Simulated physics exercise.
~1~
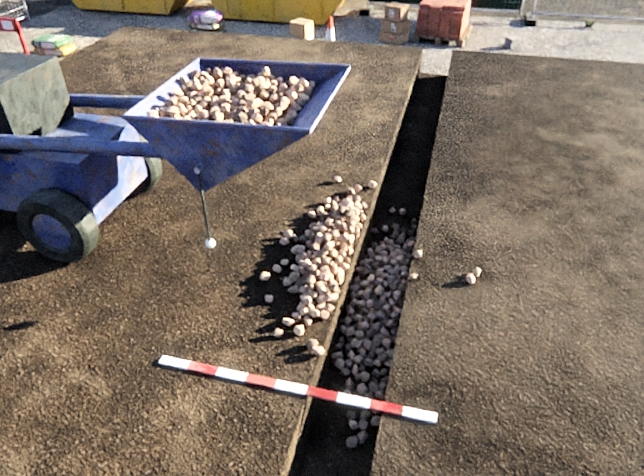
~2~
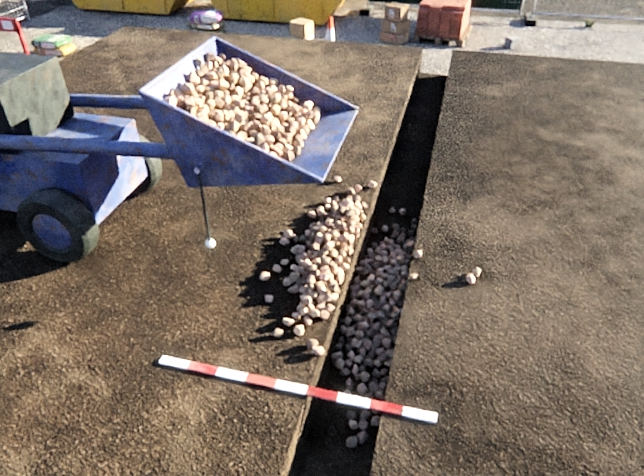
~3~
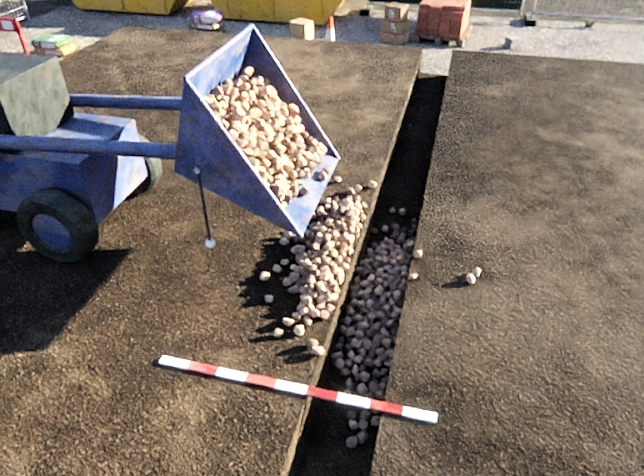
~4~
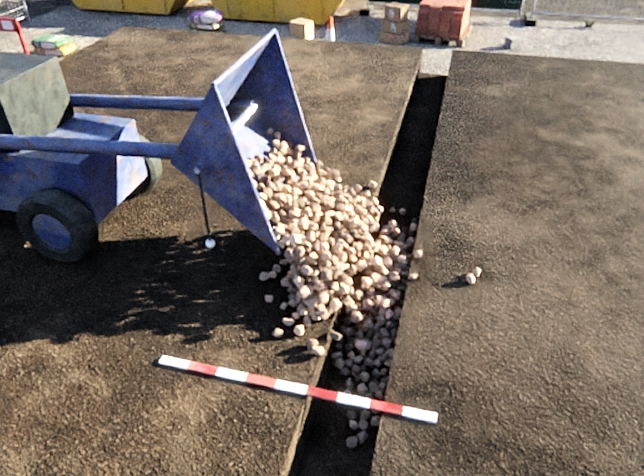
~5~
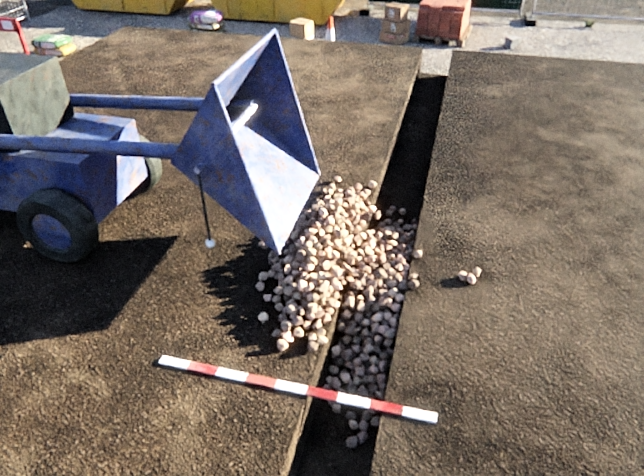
A blue loader at the left holds a raised bucket full of pale, rounded stones over brown, rough ground, seen from above in sunlight. Ahead of it a dark, straight trench runs away from the viewer, with earlier stones heaped at its near edge and inside it, and a red and white striped pole lies across it. The bucket tips steadily forward to the right while the stones gather toward its lip. They then pour out in a mass onto the old heap and into the trench. Finally the bucket hangs steeply tilted and empty, with stones piled at the edge and filling part of the trench.
